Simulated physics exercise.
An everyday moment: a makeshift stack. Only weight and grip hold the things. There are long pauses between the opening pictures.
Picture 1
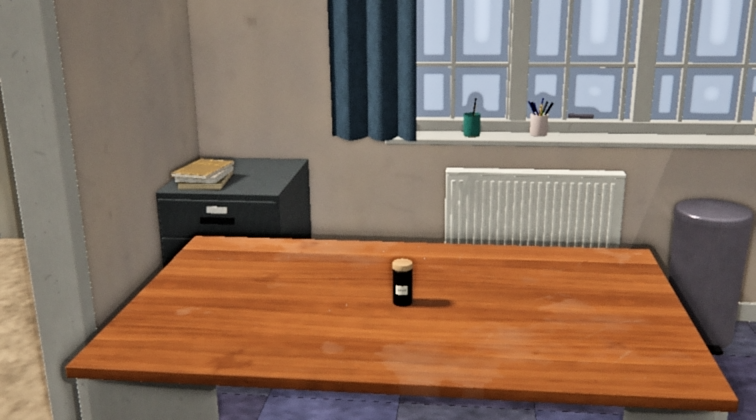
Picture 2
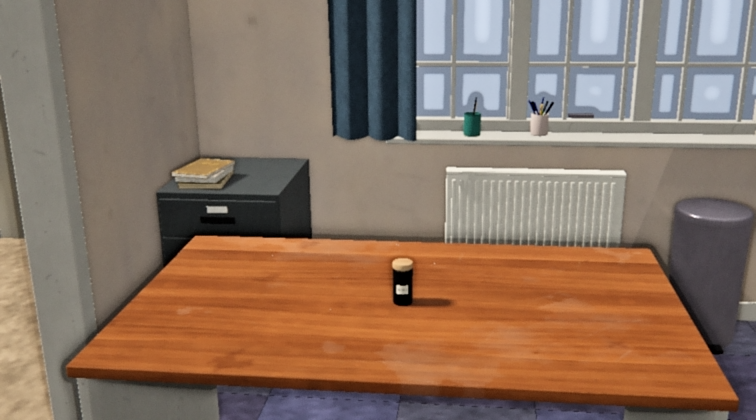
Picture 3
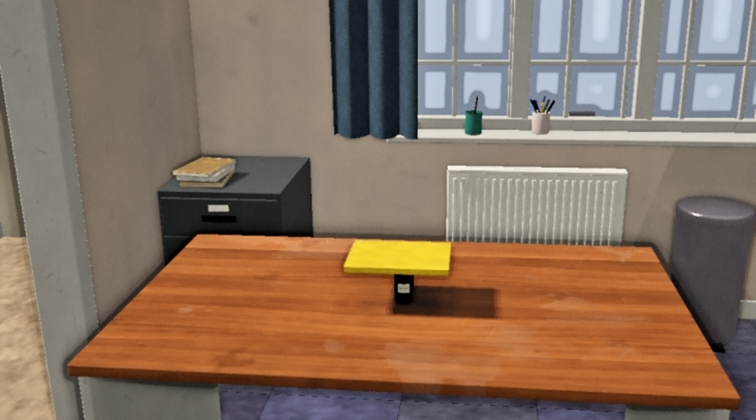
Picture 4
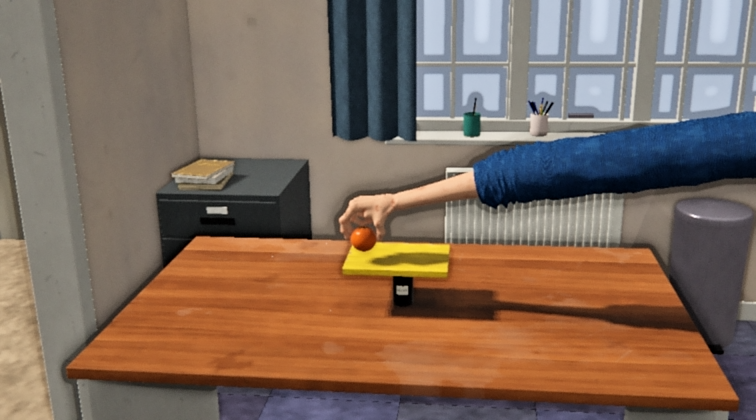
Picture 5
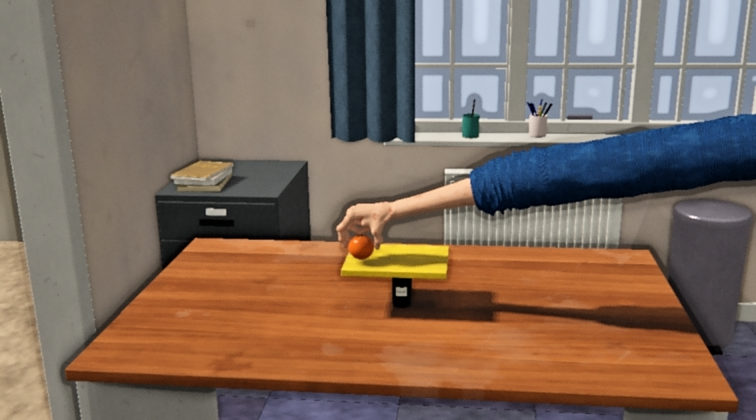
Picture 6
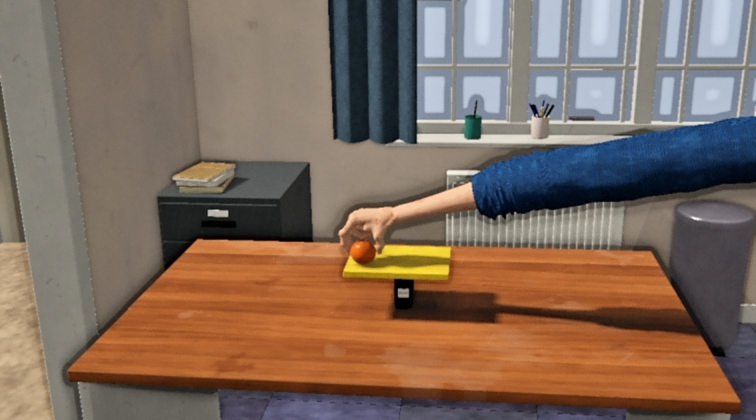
A yellow board appears atop a small dark jar, and a hand lowers an orange tomato onto its left side.
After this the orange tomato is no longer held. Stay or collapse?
In the end the stack loses its balance.
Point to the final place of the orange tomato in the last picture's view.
Near (317, 303).
Then, 0.40 s past the last view, orange tomato now fallen; yellow board rocked 49° from its first pose.
Then, 0.50 s past the last view, yellow board rocked 51° from its first pose.
Then, 0.70 s past the last view, yellow board now fallen; black shaker displaced a little.
Finally, fallen, yellow board and orange tomato; black shaker still in place. Final places as the last picture's camera would see them, orange tomato near (317, 303). The stack comes apart.
